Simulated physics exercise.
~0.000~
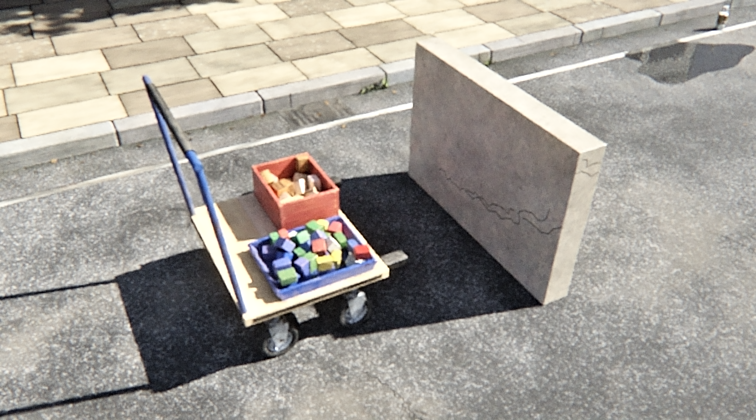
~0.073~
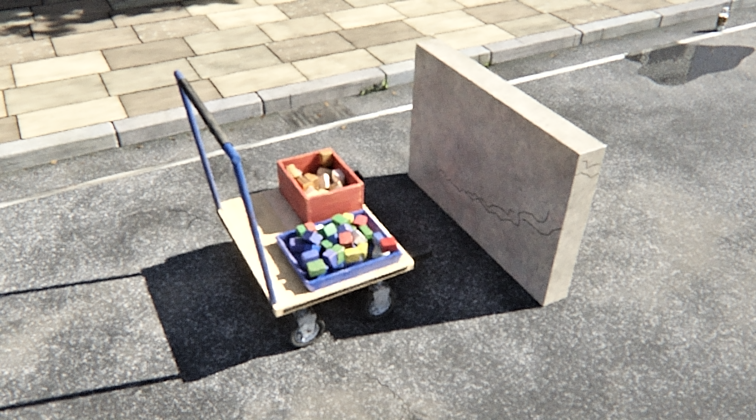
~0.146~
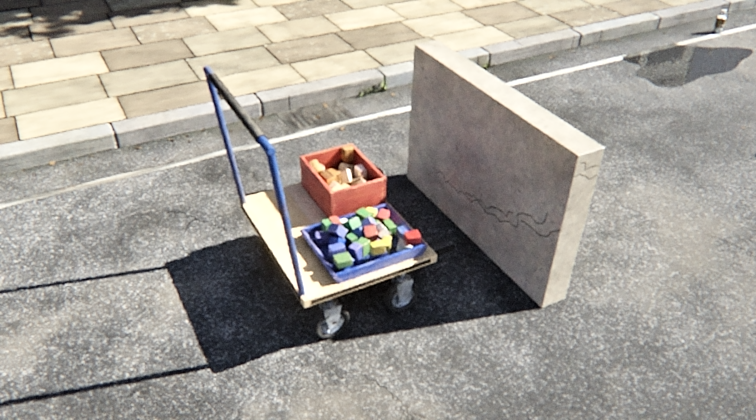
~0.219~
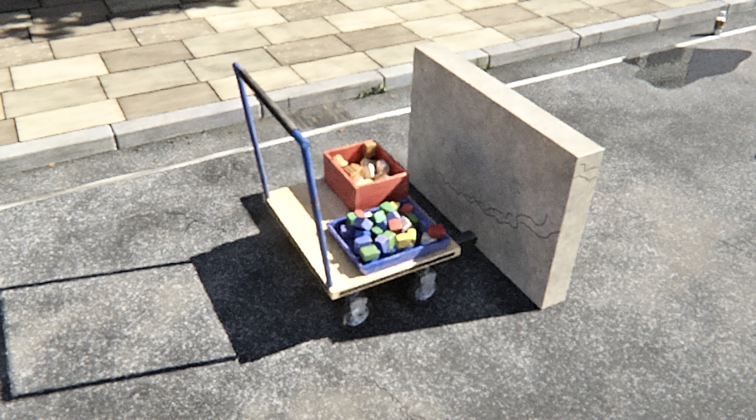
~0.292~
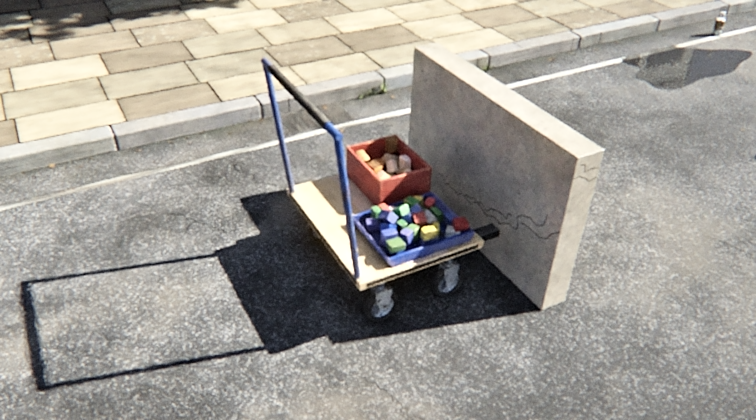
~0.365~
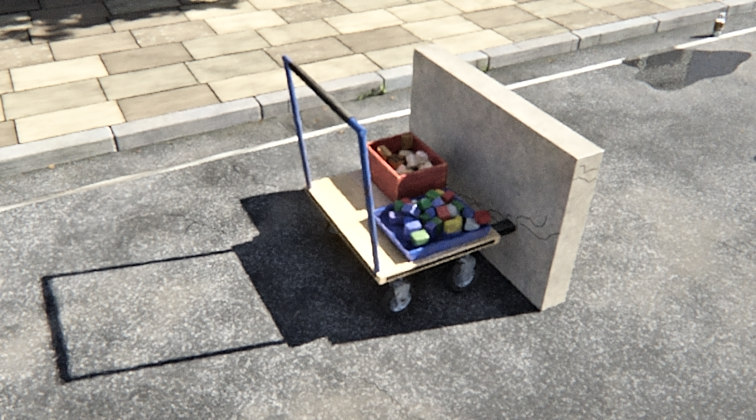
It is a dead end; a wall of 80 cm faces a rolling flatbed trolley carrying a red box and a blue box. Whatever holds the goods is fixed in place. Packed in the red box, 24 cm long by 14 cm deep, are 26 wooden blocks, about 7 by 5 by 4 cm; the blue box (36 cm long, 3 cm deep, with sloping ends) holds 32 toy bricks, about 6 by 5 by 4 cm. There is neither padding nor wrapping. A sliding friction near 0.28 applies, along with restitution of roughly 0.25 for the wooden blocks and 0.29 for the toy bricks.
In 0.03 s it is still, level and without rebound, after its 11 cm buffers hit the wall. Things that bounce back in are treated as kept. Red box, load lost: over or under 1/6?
Under.
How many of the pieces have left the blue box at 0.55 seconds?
Blue box - about 8 out by that time.
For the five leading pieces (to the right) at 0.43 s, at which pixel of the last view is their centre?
They are centred near (469, 200).
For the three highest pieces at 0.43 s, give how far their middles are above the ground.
Roughly 46 centimetres.
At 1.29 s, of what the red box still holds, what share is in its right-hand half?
Roughly 80%.
After 0.43 s, red box 26 in, 0 out and blue box 31 in, 1 out.
After 0.55 s, red box 26 in, 0 out and blue box 25 in, 7 out.
After 0.78 s, red box 26 in, 0 out and blue box 20 in, 12 out.
When it is over (at 1.29 s), red box 26 in, 0 out and blue box 20 in, 12 out. Asked share, 0 of 26, 0 per cent.
